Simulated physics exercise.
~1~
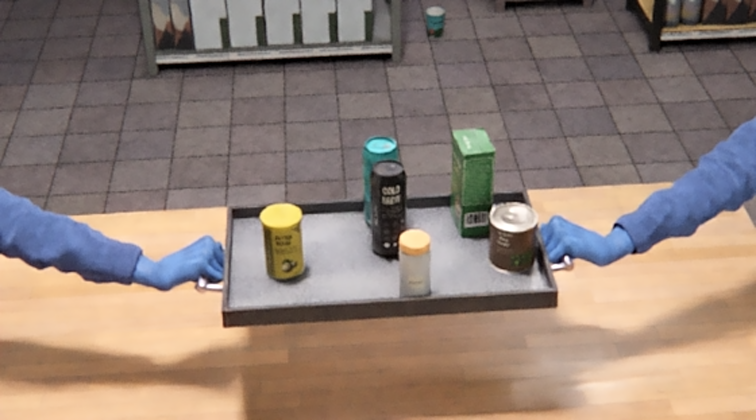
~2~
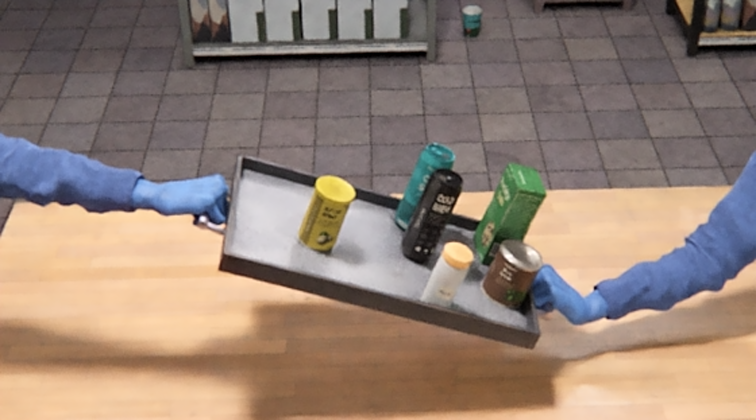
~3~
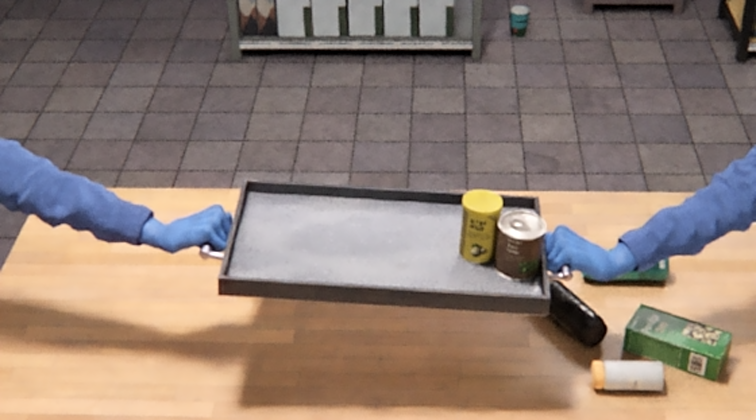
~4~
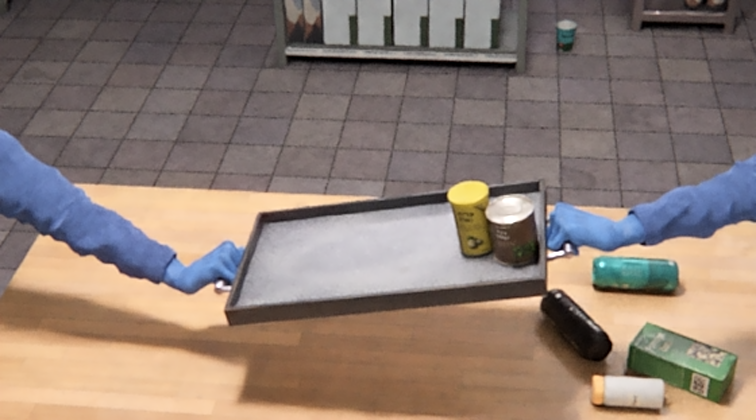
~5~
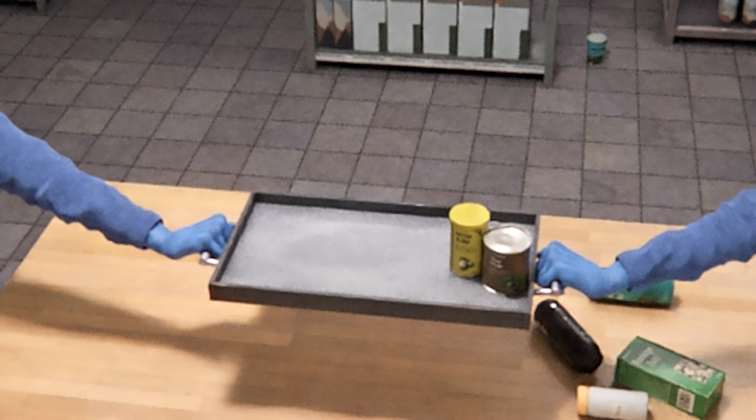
In a shop, two gloved hands tipped a tray down to the right, spilling a turquoise can, black can, green carton and white shaker onto the table, then tilted it back and levelled it with the yellow and brown tins still aboard.
